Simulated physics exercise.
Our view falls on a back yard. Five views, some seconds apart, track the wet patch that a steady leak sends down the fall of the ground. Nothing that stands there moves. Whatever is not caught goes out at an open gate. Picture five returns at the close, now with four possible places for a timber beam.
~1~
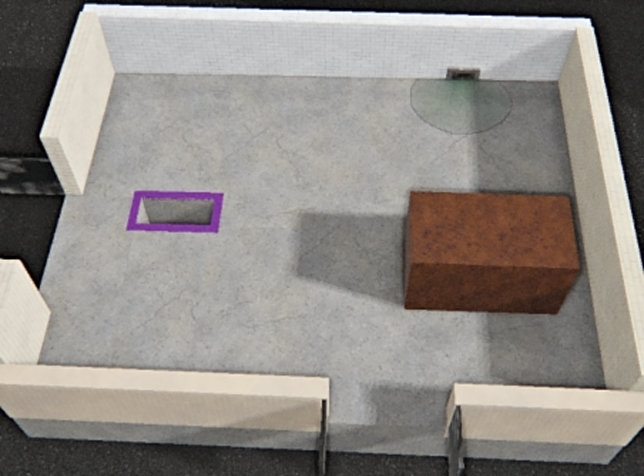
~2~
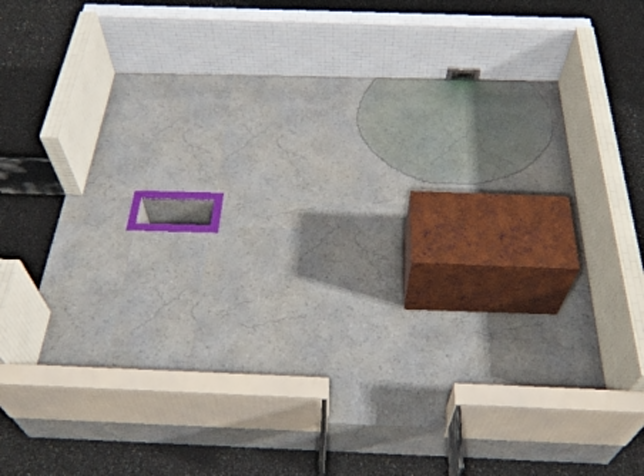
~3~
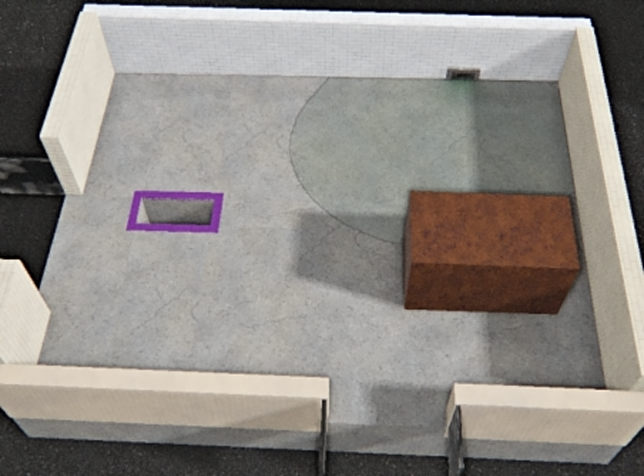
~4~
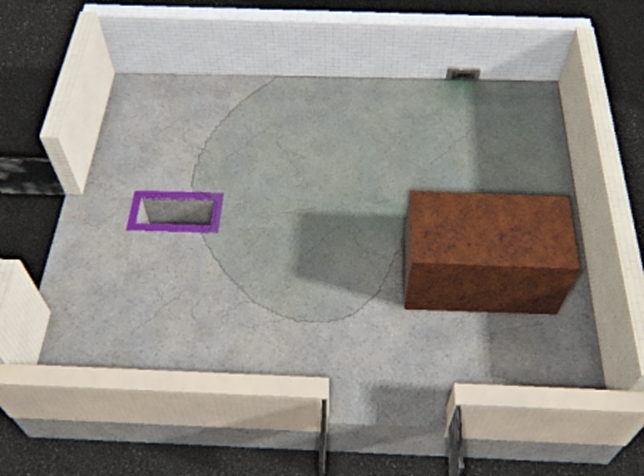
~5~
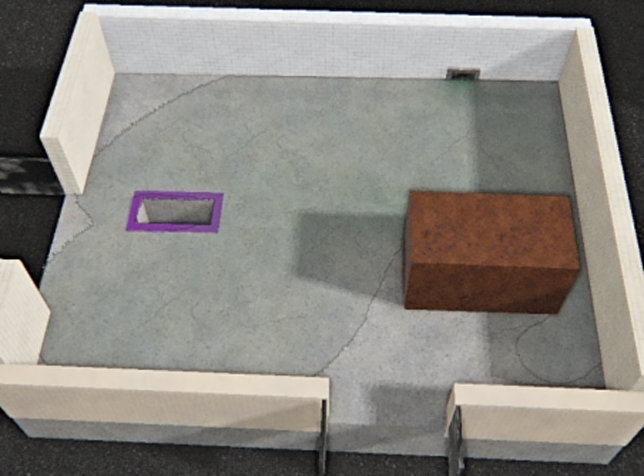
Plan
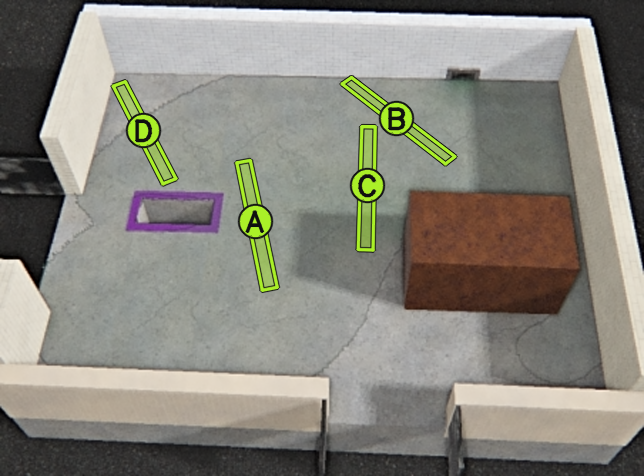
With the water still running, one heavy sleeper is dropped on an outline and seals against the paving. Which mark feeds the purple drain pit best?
D is best.
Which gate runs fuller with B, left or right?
The left gate.
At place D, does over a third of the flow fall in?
Yes.
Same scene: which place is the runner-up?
Place B.
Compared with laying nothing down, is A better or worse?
Place A is worse.
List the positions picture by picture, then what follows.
The first frame shows outfall at (463, 74); purple drain pit at (176, 211); open gate at (67, 250); open gate at (387, 407); front seen at (439, 123), 4 % of the ground wet; purple drain pit still dry.
The second frame shows front seen at (458, 181), 13 % of the ground wet; purple drain pit still dry.
The third frame shows front seen at (330, 208), 30 % of the ground wet; purple drain pit still dry.
The fourth frame shows front seen at (283, 309), 48 % of the ground wet; purple drain pit still dry.
The fifth frame shows front seen at (67, 343), 76 % of the ground wet; purple drain pit taking water.
On the marked copy, A from (243, 161) to (269, 288); B from (346, 80) to (450, 160); C from (365, 249) to (368, 126); D from (119, 83) to (169, 181).
If A is chosen, about 15 % of the stream goes into the purple drain pit, about 84 % out by the gates.
If B is chosen, about 28 % of the stream goes into the purple drain pit, about 72 % out by the gates.
If C is chosen, about 17 % of the stream goes into the purple drain pit, about 82 % out by the gates.
If D is chosen, about 43 % of the stream goes into the purple drain pit, about 57 % out by the gates.
